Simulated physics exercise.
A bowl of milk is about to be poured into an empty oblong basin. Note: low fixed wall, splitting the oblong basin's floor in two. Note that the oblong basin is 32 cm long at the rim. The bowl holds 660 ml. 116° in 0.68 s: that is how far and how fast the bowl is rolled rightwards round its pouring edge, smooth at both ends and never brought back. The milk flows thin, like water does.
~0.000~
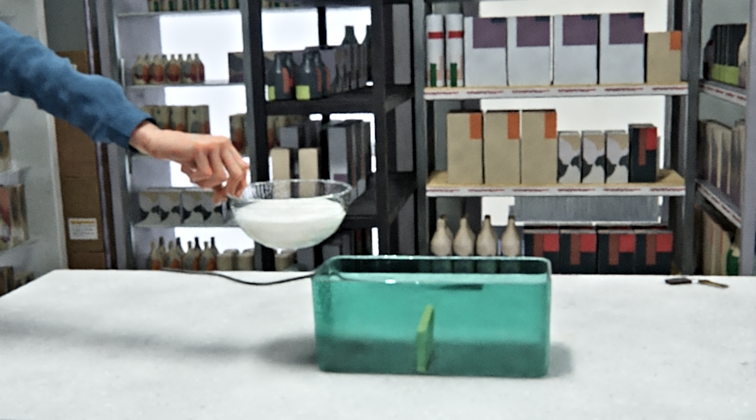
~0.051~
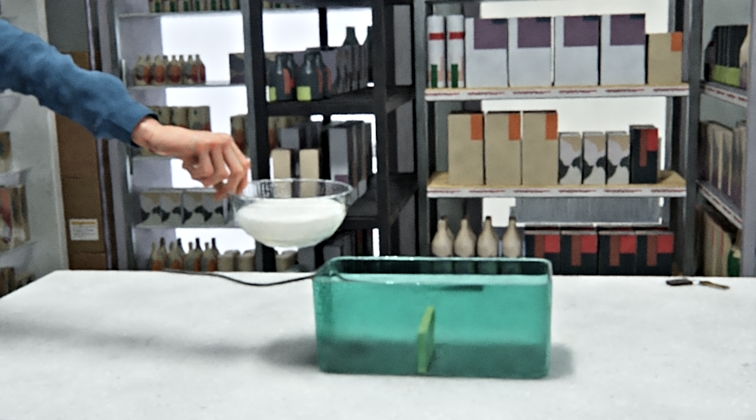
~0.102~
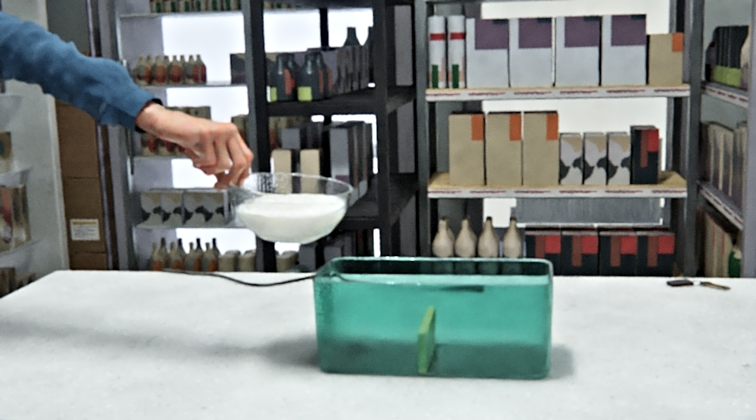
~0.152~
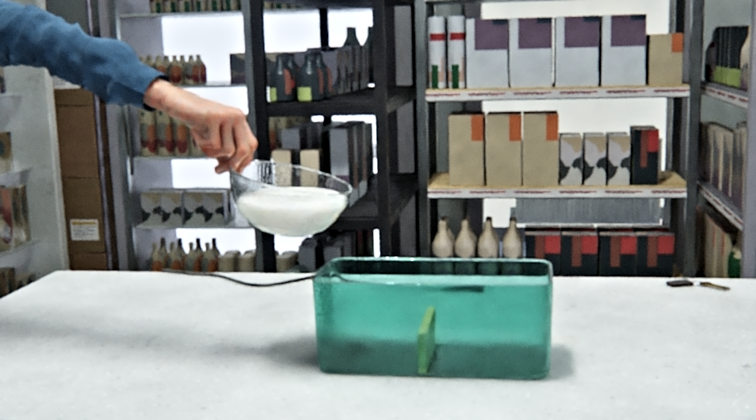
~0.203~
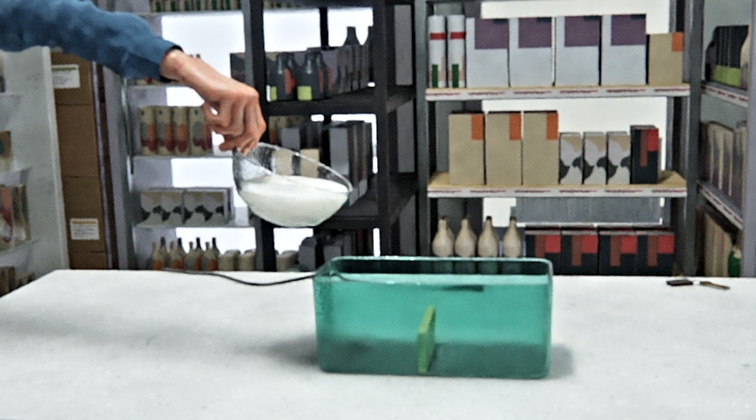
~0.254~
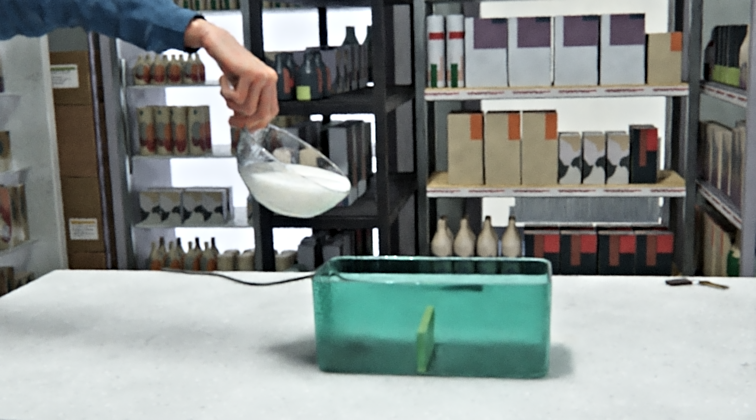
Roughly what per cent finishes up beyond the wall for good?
Roughly 66 per cent.
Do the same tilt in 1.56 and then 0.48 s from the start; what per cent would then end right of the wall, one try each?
The first try gives around 55 percent, the second around 65 percent.
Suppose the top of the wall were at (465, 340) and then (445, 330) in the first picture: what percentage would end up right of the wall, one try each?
I'd put it at about 25 per cent for the first and about 40 per cent for the second.
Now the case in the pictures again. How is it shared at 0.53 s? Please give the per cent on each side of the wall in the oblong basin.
Left roughly 16, right roughly 0.
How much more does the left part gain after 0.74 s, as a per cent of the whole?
I'd say near 12 percent.
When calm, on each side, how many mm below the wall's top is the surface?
Some 46 mm on the left and 36 mm on the right.
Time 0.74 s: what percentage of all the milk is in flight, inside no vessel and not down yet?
About 1 percent.
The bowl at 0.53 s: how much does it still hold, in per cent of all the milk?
Fraction remaining: Approx. 16 per cent.
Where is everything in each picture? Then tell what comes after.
In the first frame, it leans 0°; its right rim is at (349, 191); the milk meets the walls at (238, 208) and (345, 208); the oblong basin's rim runs from (320, 269) to (550, 272); the wall's top is at (426, 319).
In the second frame, it leans 2°; its right rim is at (350, 192); the milk meets the walls at (240, 208) and (346, 207).
In the third frame, it leans 6°; its right rim is at (351, 192); the milk meets the walls at (240, 203) and (346, 204).
In the fourth frame, it leans 14°; its right rim is at (350, 193); the milk meets the walls at (240, 194) and (346, 198).
In the fifth frame, it leans 24°; its right rim is at (350, 192); the milk meets the walls at (241, 181) and (348, 190).
In the sixth frame, it leans 36°; its right rim is at (348, 192); the milk meets the walls at (244, 165) and (345, 182); 1 per cent is over the edge.
After 0.53 s the tilt is 103° and 16 per cent is still to pour, 16 is left of the wall and 0 right of it.
After 0.74 s the tilt is 116° and 0 per cent is still to pour, 17 is left of the wall and 82 right of it.
After 0.95 s the tilt is 116° and 0 per cent is still to pour, 25 is left of the wall and 65 right of it.
After 1.18 s the tilt is 116° and 0 per cent is still to pour, 30 is left of the wall and 66 right of it.
In the end 30 per cent lies left of the wall, 66 right of it and 4 outside.
